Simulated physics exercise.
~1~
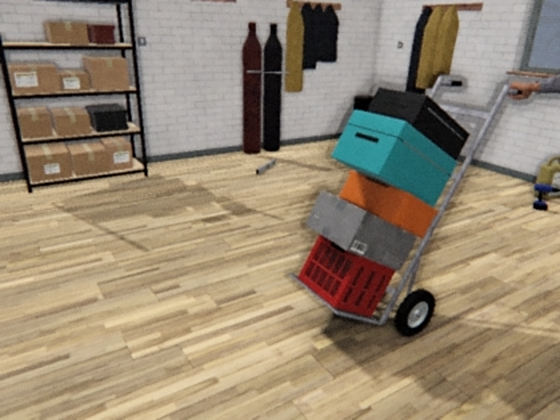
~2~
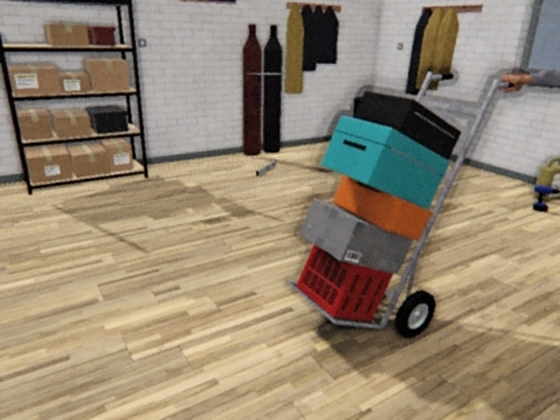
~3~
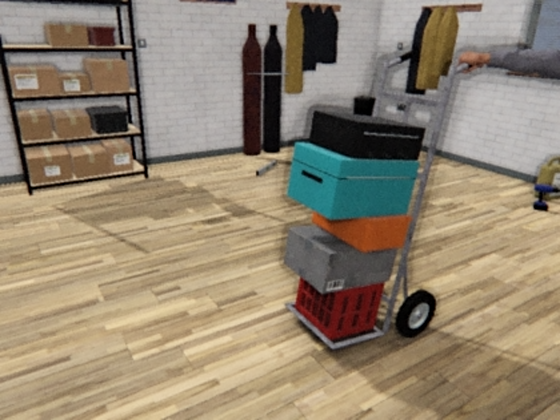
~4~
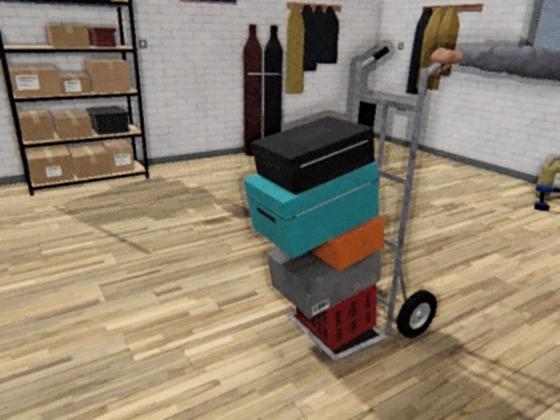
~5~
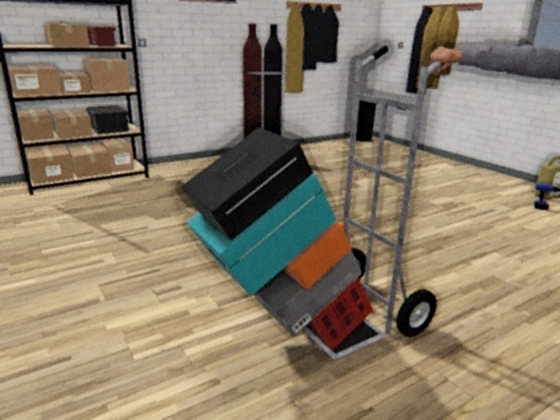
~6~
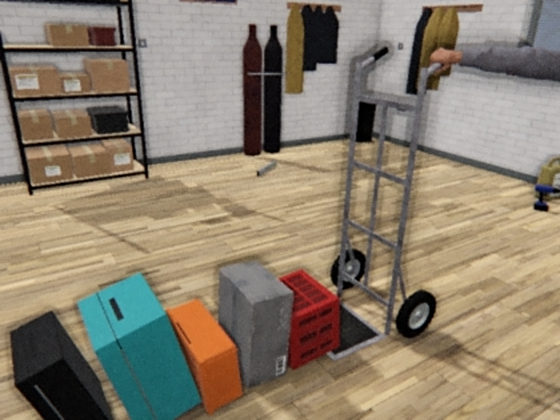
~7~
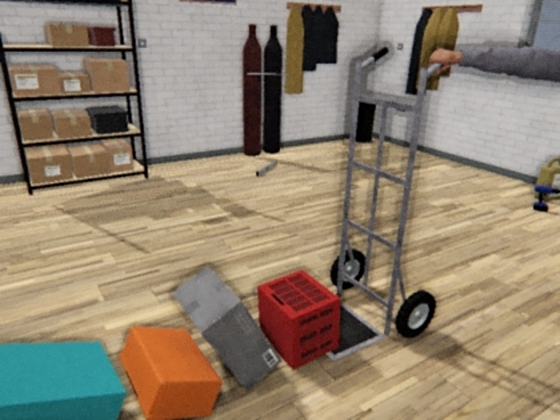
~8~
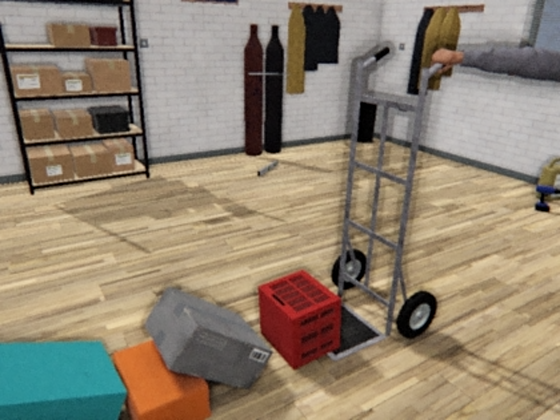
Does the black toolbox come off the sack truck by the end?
Yes, the black toolbox topples off to the left with the rest of the stack and ends up away from the truck.
